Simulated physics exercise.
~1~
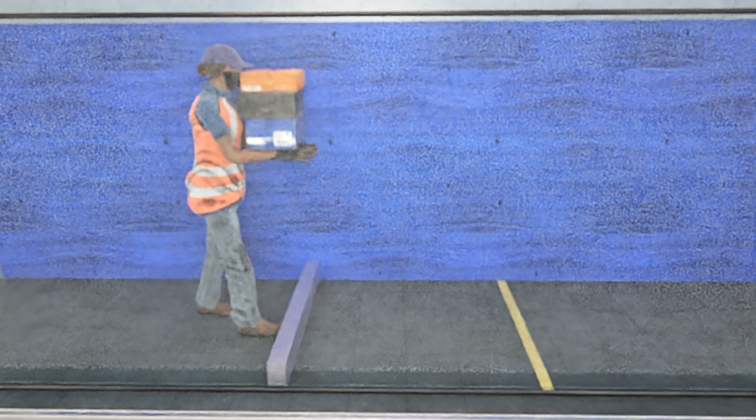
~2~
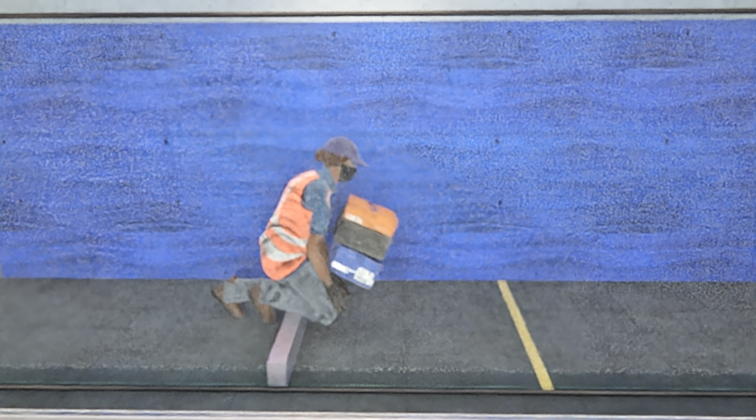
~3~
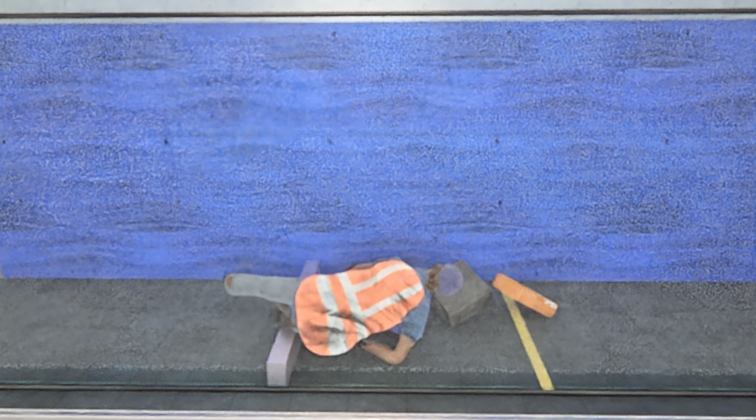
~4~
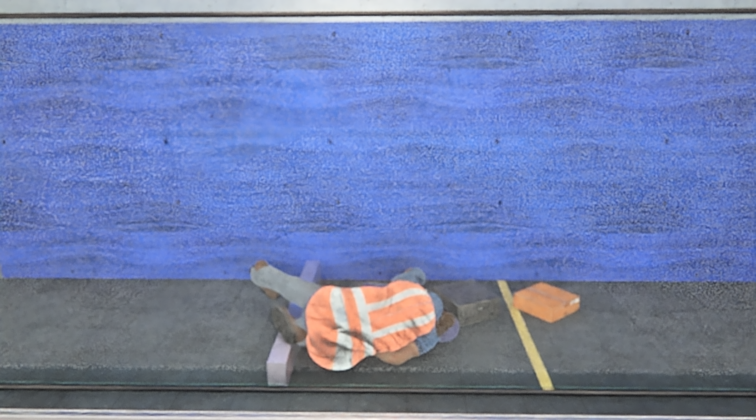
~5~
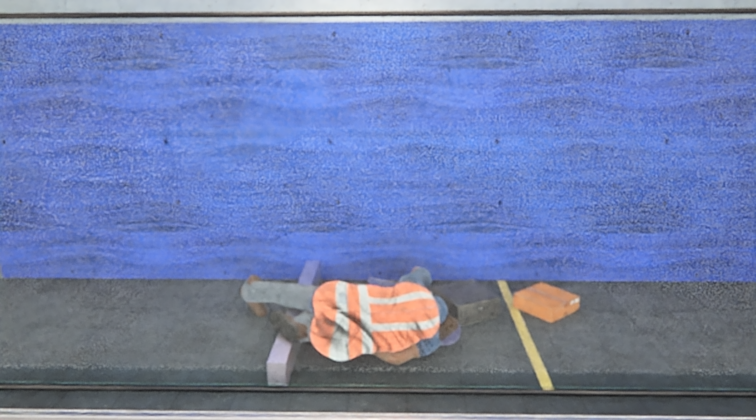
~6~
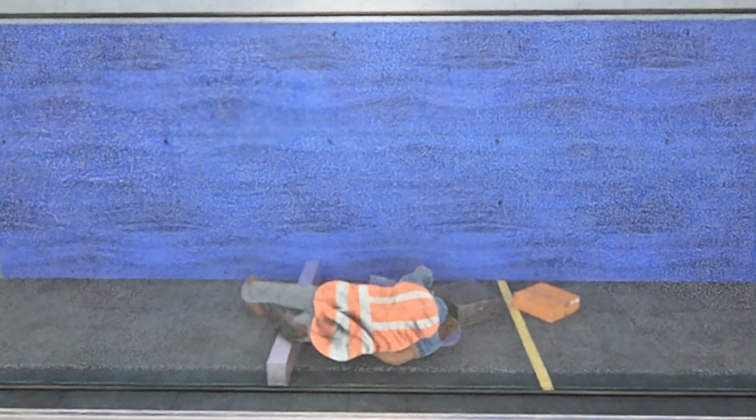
A porter carrying stacked boxes falls over a low rail, and the orange carton lands beyond the yellow line.
